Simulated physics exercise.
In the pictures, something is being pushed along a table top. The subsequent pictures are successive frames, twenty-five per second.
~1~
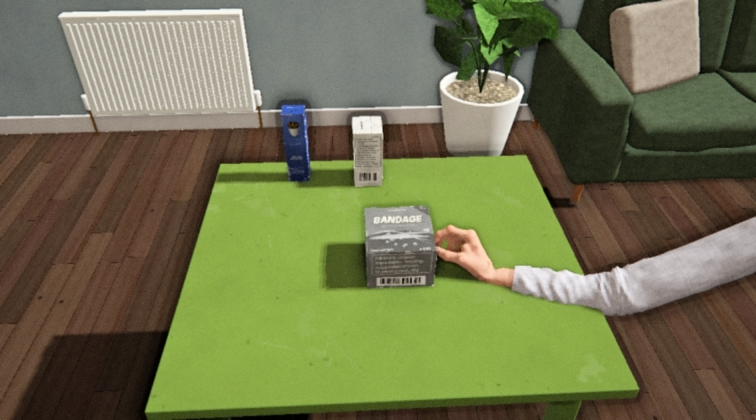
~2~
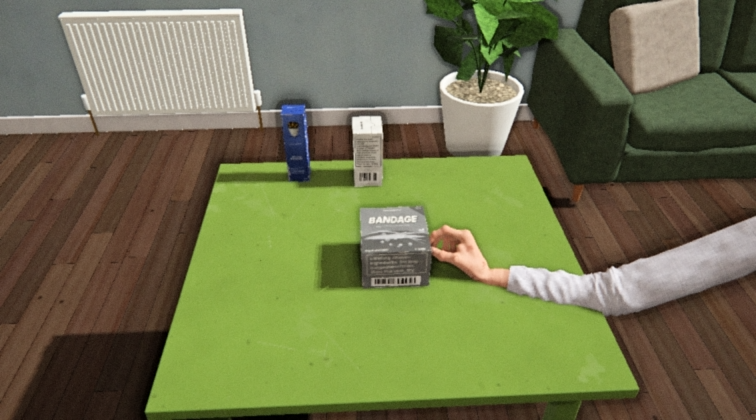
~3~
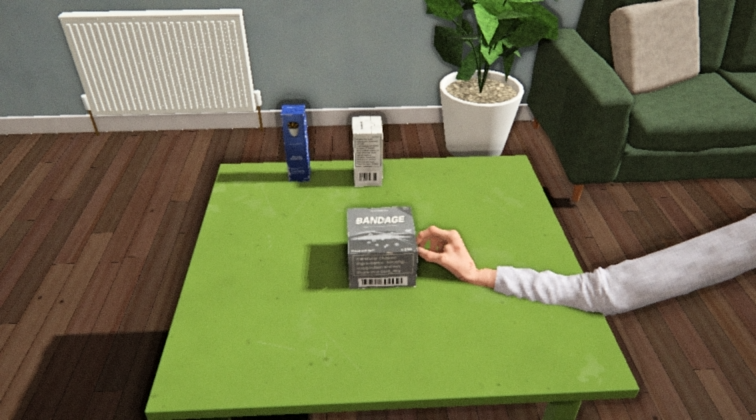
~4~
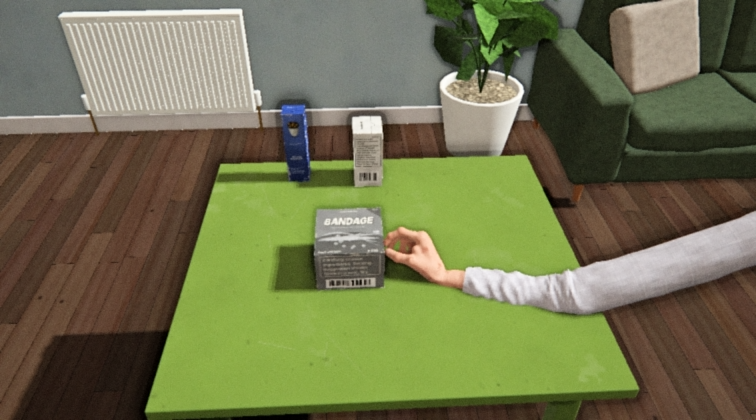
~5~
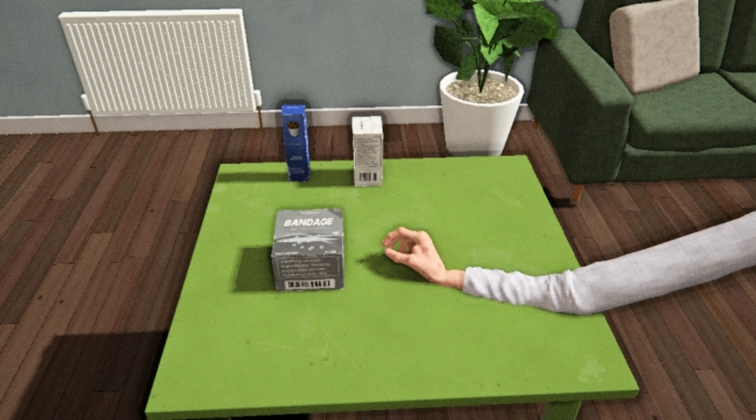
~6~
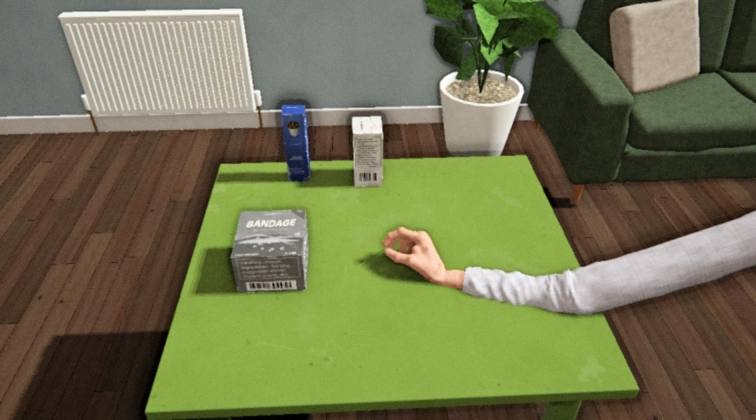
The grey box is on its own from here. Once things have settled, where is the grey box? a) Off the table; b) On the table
(a) Off the table.
Then, 0.10 s on from there, grey box shifted well along near (189, 253).
Then, 0.30 s on from there, grey box now off the table.
Then, 0.40 s on from there, things are still on the move.
Then, 0.60 s on from there, as before.
In the end, off the table, grey box.
